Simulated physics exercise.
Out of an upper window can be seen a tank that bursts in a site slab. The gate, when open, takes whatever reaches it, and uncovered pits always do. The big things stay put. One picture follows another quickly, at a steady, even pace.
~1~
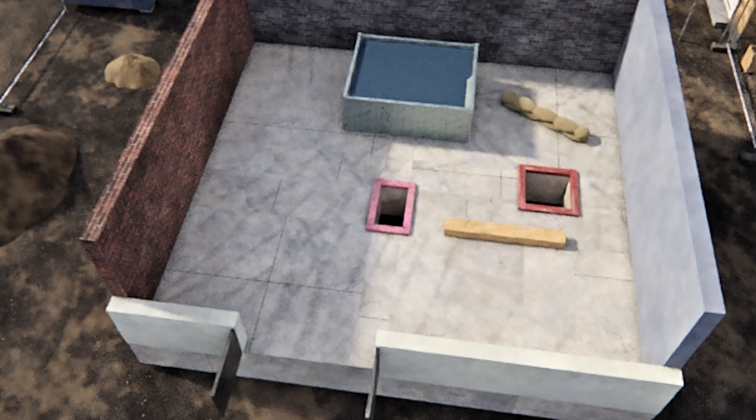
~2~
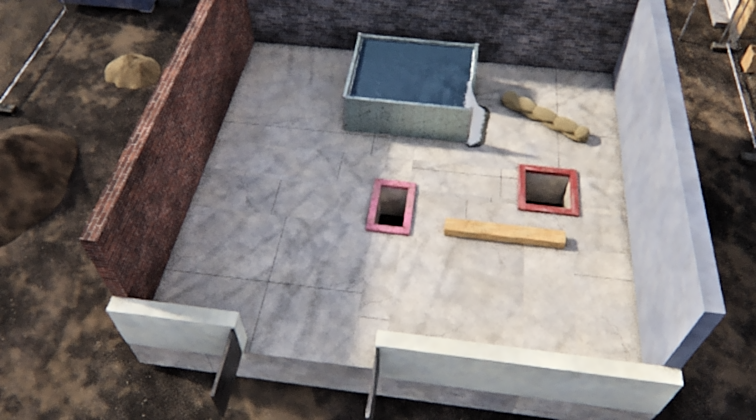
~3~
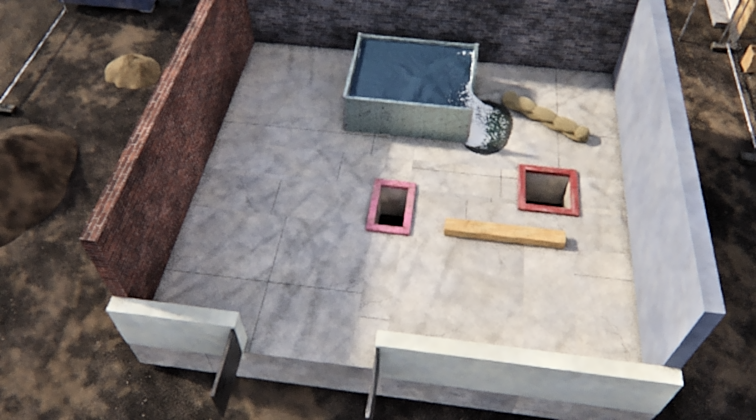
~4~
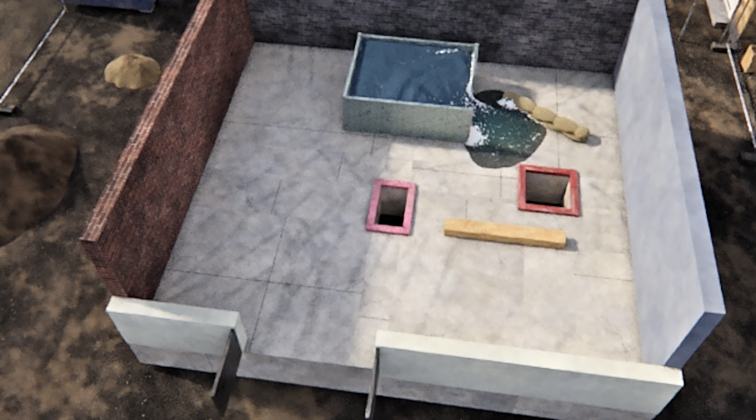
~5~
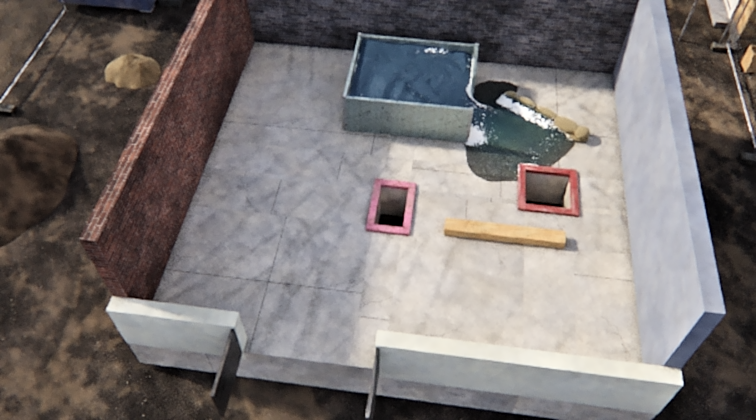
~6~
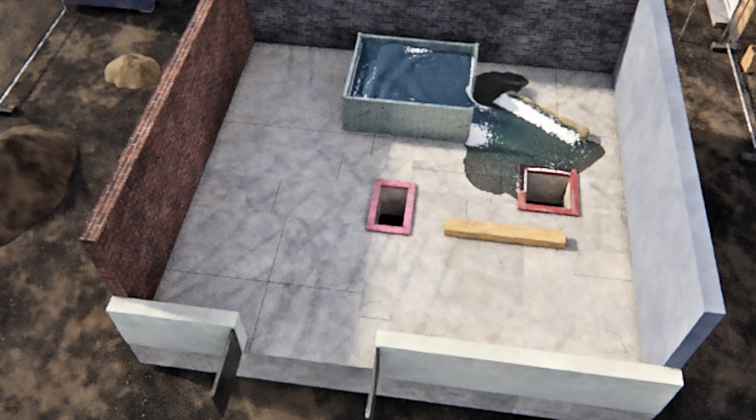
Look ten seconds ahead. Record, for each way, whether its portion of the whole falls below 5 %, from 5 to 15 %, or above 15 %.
The gate will be a minor outlet short of five per cent; the pink pit will be a minor outlet short of five per cent; the red pit will be a major outlet past fifteen per cent.
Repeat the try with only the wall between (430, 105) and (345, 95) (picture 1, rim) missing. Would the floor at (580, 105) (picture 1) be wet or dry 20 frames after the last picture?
It would be unsoaked.
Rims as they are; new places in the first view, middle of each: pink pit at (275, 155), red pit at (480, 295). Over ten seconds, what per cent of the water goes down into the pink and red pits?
For pink, 0 in a hundred; for red, 6 in a hundred.
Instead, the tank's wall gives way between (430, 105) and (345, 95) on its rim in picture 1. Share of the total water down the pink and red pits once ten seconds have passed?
Estimates in per cent: Pink 20, red 0.
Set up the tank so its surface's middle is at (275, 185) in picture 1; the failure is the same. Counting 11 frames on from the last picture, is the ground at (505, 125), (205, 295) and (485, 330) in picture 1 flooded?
Taking them as they were asked, they come out bone dry, bone dry, soaked.
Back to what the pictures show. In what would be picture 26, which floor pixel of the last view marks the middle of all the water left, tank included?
I reckon somewhere around (480, 146).
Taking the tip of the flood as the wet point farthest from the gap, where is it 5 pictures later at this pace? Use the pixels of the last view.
About (620, 236).
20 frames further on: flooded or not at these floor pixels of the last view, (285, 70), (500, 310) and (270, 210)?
The readings in sequence are waterless, watered, waterless.
A moment on, water covers 15 % of the floor; the gate 0 %, the pink pit 0 %, the red pit 2 %.
Next, water covers 25 % of the floor; the gate 0 %, the pink pit 0 %, the red pit 5 %.
Then, water covers 35 % of the floor; the gate 0 %, the pink pit 0 %, the red pit 9 %.
Later, water covers 60 % of the floor; the gate 0 %, the pink pit 0 %, the red pit 15 %.
In the end, water covers 80 % of the floor; the gate 2 %, the pink pit 0 %, the red pit 19 %.
